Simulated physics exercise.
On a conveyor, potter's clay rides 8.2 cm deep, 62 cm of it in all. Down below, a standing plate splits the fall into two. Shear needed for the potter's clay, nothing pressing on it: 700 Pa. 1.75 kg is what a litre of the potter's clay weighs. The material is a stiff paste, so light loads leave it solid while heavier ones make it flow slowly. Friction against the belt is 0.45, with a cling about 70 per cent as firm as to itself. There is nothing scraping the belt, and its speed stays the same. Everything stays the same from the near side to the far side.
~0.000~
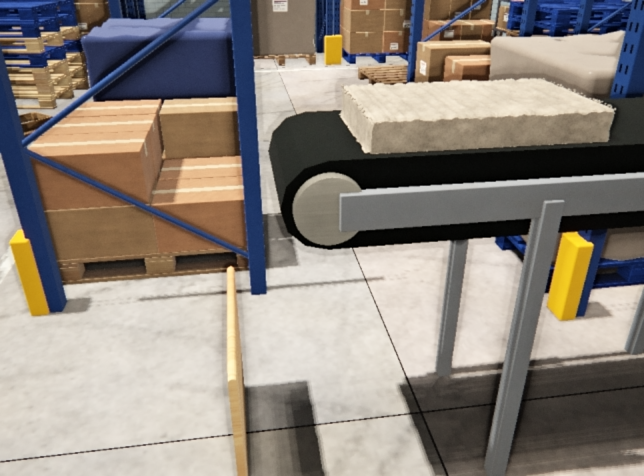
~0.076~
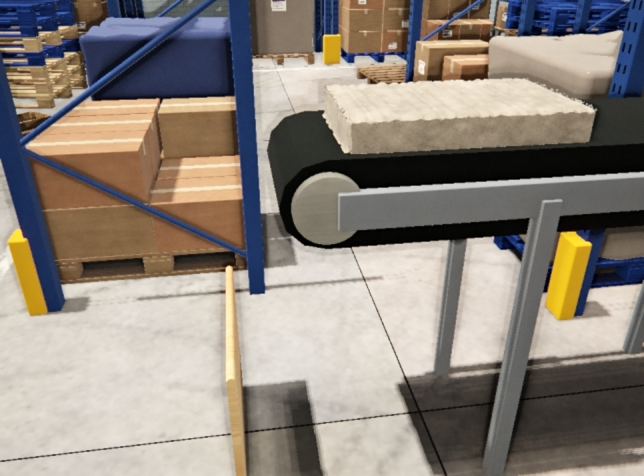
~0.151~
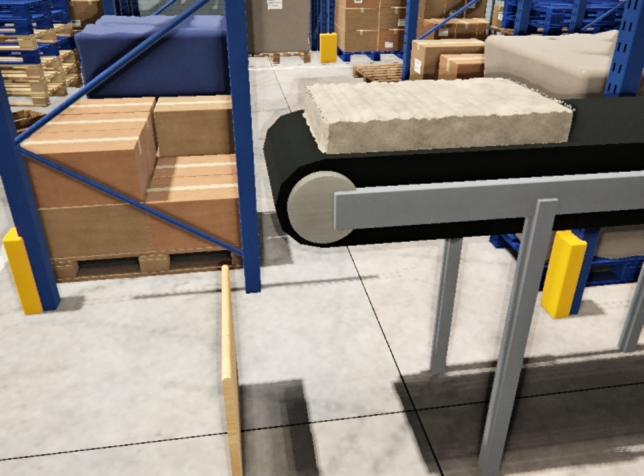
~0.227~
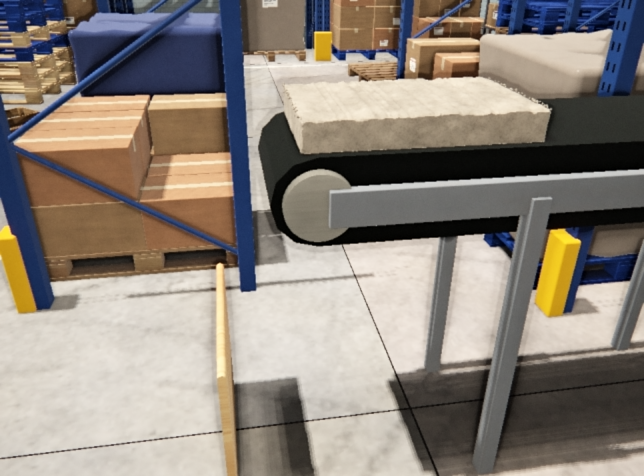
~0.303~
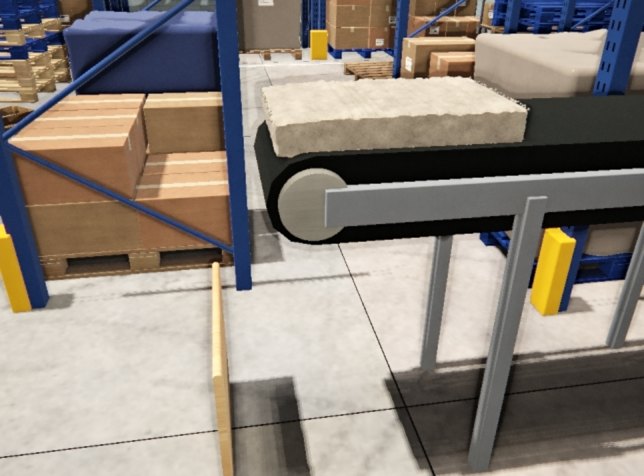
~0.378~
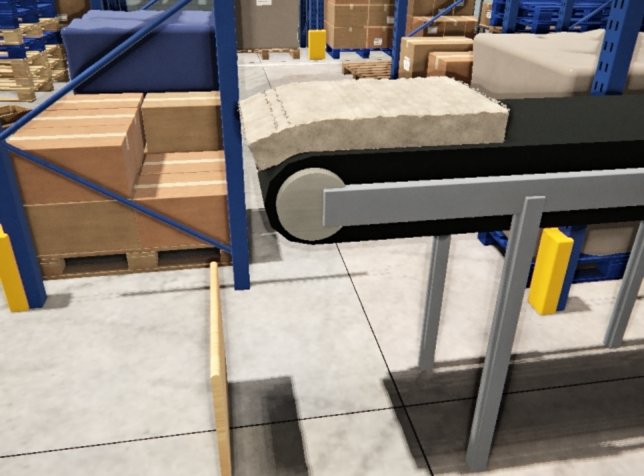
A thick, pale slab of clay rode left along a black conveyor belt past shelves of cardboard boxes, reached the rounded end, and its front edge bent downward over the roller, still in one piece.
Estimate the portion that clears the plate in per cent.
My estimate is 11 percent.
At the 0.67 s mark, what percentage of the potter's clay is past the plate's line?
Share at that time: About 0 %.
After 0.67 s, 0 % is beyond the plate's line.
After 1.01 s, 1 % is beyond the plate's line.
After 1.36 s, 2 % is beyond the plate's line.
After 1.70 s, 11 % is beyond the plate's line.
After 3.03 s, 11 % is beyond the plate's line.
